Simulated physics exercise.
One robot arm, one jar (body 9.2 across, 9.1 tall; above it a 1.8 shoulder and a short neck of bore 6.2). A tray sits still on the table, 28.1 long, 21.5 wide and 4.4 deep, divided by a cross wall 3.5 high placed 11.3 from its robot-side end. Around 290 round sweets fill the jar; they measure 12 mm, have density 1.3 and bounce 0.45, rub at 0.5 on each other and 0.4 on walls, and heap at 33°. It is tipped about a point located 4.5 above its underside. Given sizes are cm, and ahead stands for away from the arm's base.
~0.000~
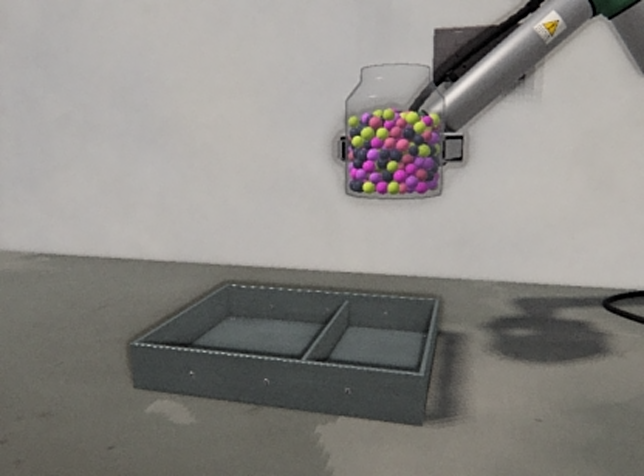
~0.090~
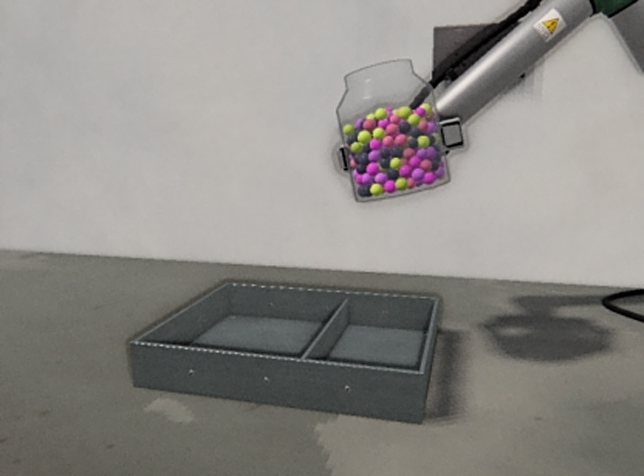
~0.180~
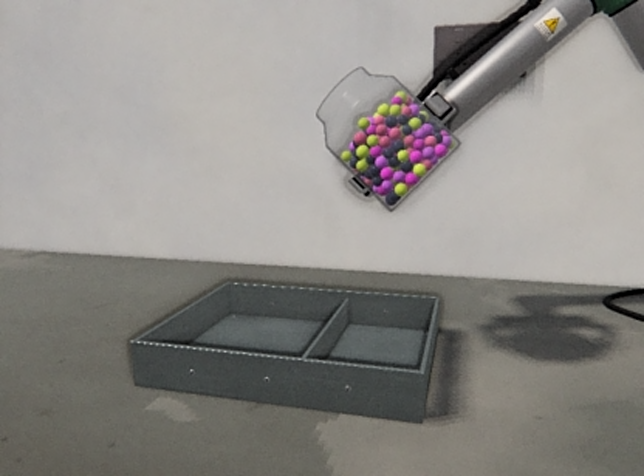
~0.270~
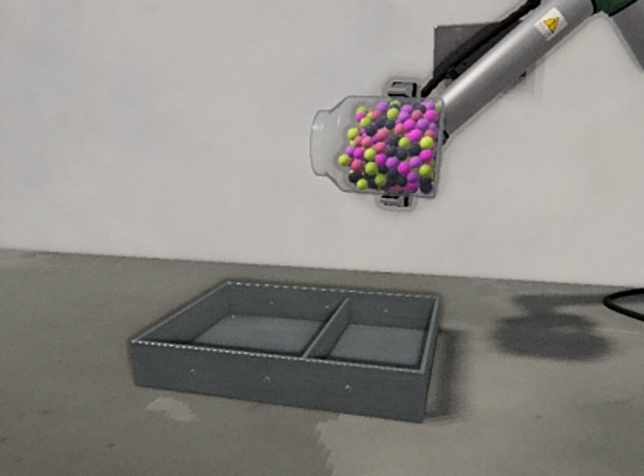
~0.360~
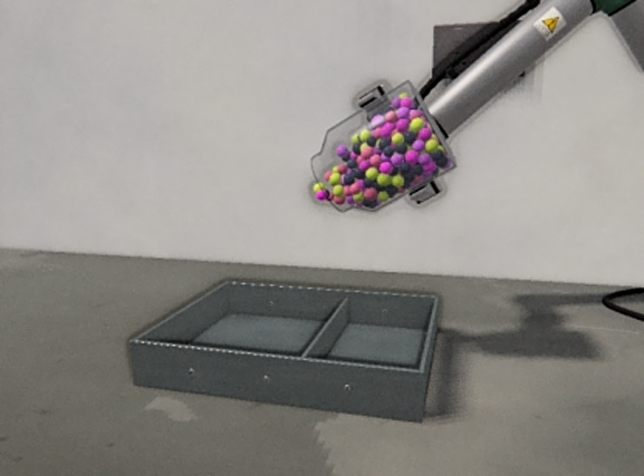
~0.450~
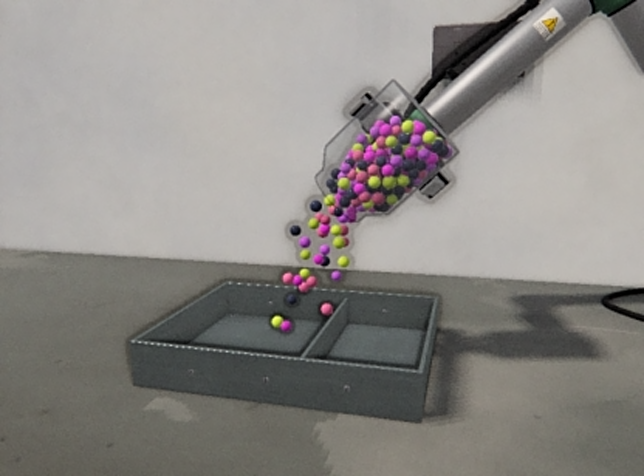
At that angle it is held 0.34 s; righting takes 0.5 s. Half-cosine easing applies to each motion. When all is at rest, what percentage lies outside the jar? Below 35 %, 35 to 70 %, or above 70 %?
35 to 70 %.
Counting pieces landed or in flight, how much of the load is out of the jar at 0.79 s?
Up to this moment it's close to 40 per cent gone.
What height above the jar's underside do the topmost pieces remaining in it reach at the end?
Top of the fill, from jar underside: Approx. 6.0 cm.
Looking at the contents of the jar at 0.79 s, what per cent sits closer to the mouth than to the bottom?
About 70 per cent.
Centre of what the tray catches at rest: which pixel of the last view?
Centre: Close to (272, 346).
After 0.79 s, tipped 133°, highest piece 24 above the table; 174 in the jar, 75 in the far-side part, 27 in the robot-side part, 15 in flight or on a rim.
After 1.12 s, tipped 34°, highest piece 28 above the table; 140 in the jar, 112 in the far-side part, 35 in the robot-side part, 4 in flight or on a rim.
After 1.49 s, upright, highest piece 25 above the table; 139 in the jar, 117 in the far-side part, 35 in the robot-side part.
After 2.19 s, upright, highest piece 25 above the table; 139 in the jar, 117 in the far-side part, 35 in the robot-side part.
At rest, 139 in the jar, 117 in the far-side part, 35 in the robot-side part. That is 52 % outside the jar.
